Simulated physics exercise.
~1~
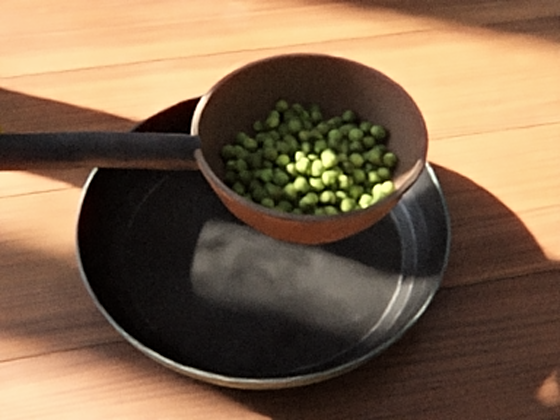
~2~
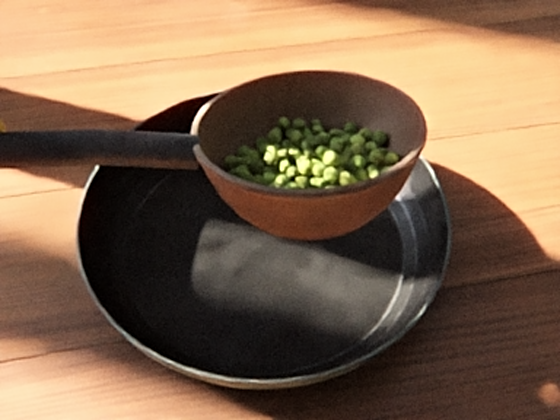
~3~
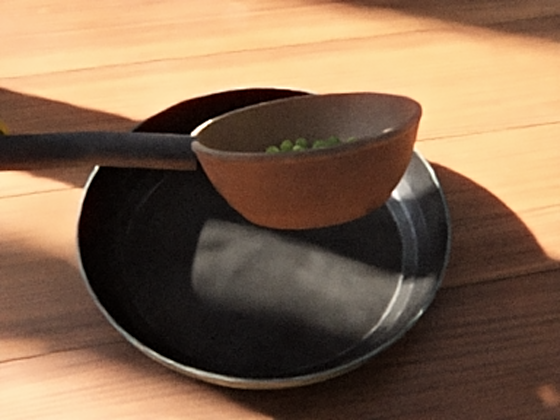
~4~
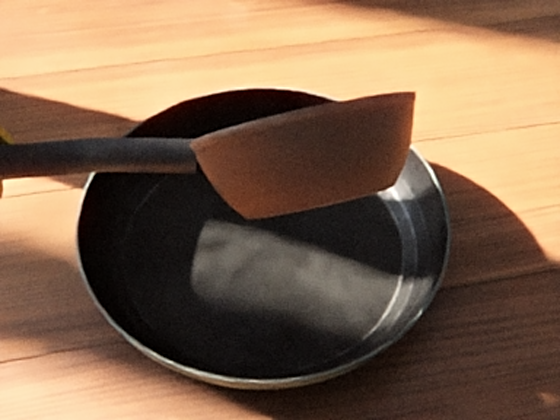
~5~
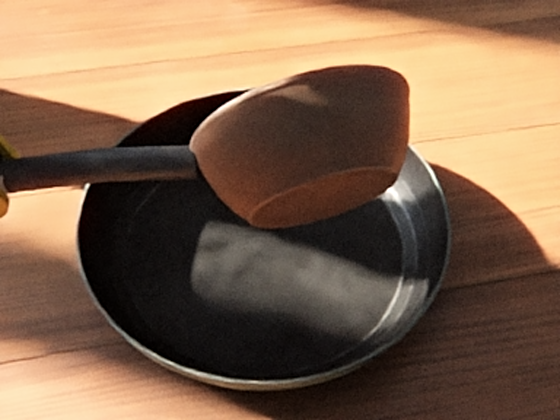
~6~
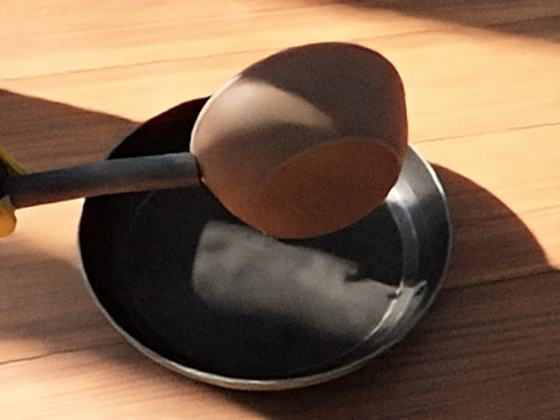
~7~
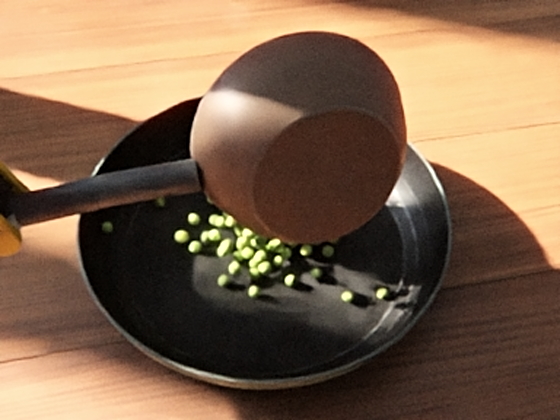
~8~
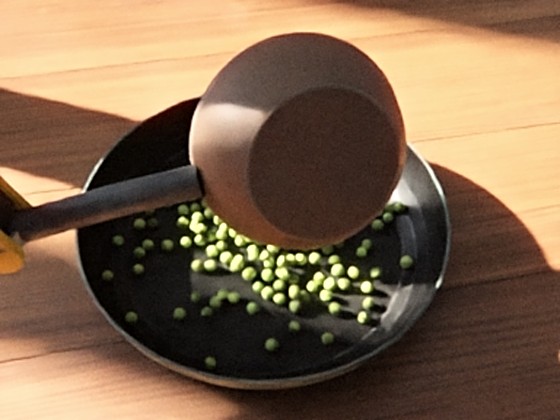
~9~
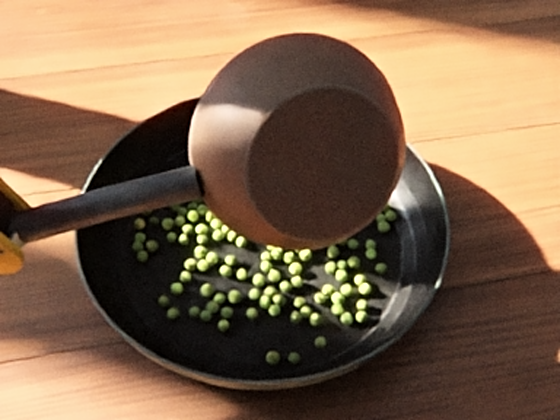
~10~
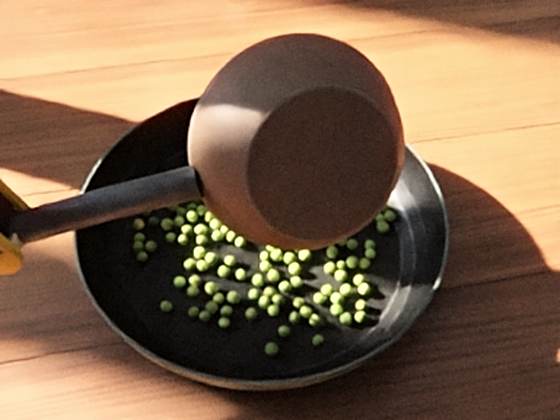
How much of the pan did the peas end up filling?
Only a little of it. The peas lay in a thin, loose scattering, with plenty of the dark bottom still showing.
